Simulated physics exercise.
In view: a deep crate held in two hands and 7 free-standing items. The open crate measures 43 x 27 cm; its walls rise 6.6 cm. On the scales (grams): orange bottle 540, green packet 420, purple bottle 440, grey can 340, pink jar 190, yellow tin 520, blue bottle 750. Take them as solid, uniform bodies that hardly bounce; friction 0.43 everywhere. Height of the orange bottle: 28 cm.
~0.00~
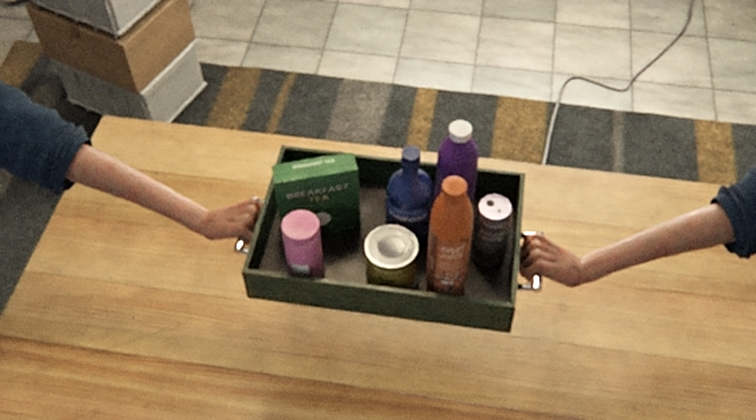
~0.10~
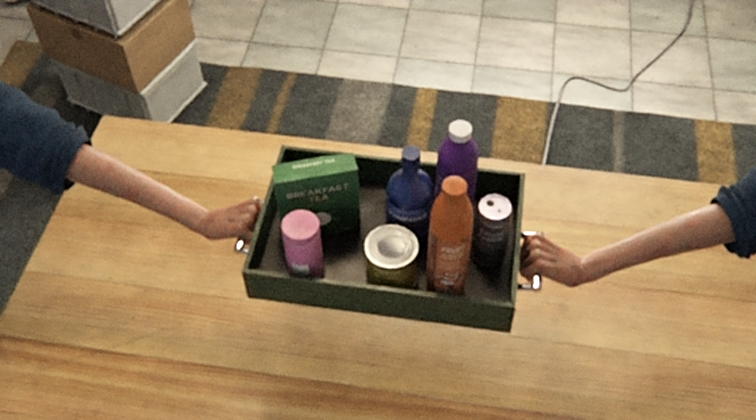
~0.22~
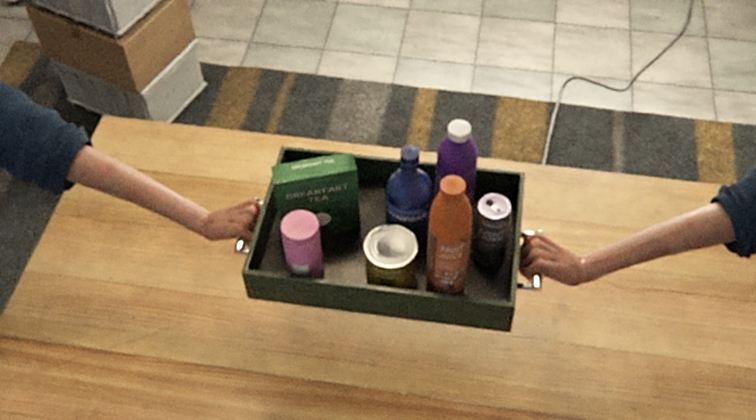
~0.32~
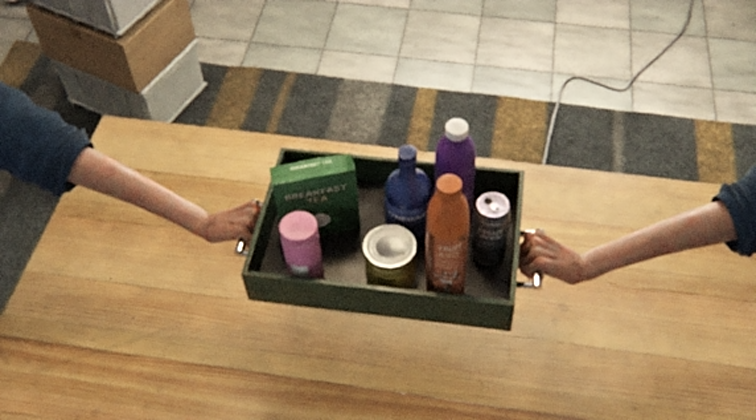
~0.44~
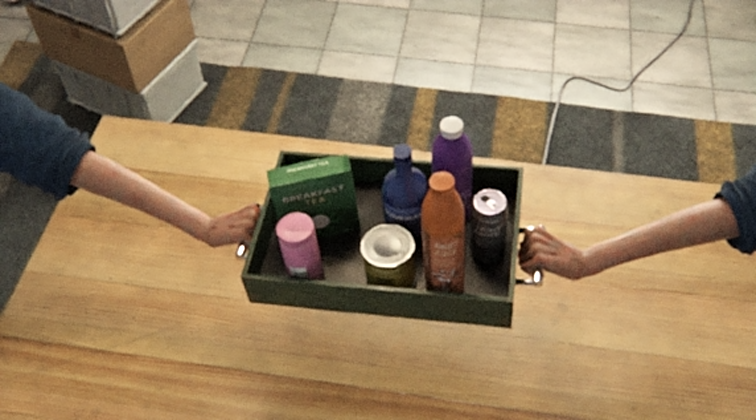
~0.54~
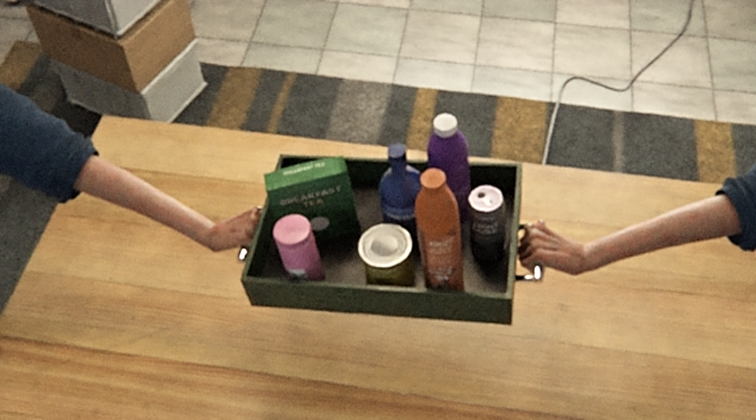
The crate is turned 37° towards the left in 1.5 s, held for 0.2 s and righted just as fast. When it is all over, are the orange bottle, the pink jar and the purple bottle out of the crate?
The orange bottle remains in the crate; the pink jar remains in the crate; the purple bottle remains in the crate.
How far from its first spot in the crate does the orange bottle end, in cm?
About 21 cm.
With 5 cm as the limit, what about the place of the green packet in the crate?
The green packet holds its spot.
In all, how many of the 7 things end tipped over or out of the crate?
3 of them.
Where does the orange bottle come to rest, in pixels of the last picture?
At about (320, 258).
By 1.14 s, crate tipped 30°, left side down; orange bottle rocked 28° off its seat near (361, 233); purple bottle rocked 15° off its seat near (399, 156); pink jar rocked 10° off its seat near (289, 275).
By 1.24 s, crate tipped 33°, left side down; orange bottle rocked 49° off its seat near (333, 254); purple bottle rocked 38° off its seat near (376, 161); pink jar rocked 34° off its seat near (275, 281).
By 1.34 s, crate tipped 35°, left side down; orange bottle rocked 66° off its seat near (310, 278); purple bottle on its side near (358, 175); pink jar rocked 23° off its seat near (263, 283).
By 2.24 s, crate tipped 31°, left side down; orange bottle rocked 65° off its seat near (303, 277); purple bottle on its side near (351, 175); pink jar rocked 6° off its seat near (269, 285).
When it is over (3.8 s), lying over in the crate, orange bottle, purple bottle and grey can; not toppled but over 5 cm from the start, pink jar, yellow tin and blue bottle; the last one within 5 cm of the start. In the last view, orange bottle near (320, 258), pink jar near (270, 251).
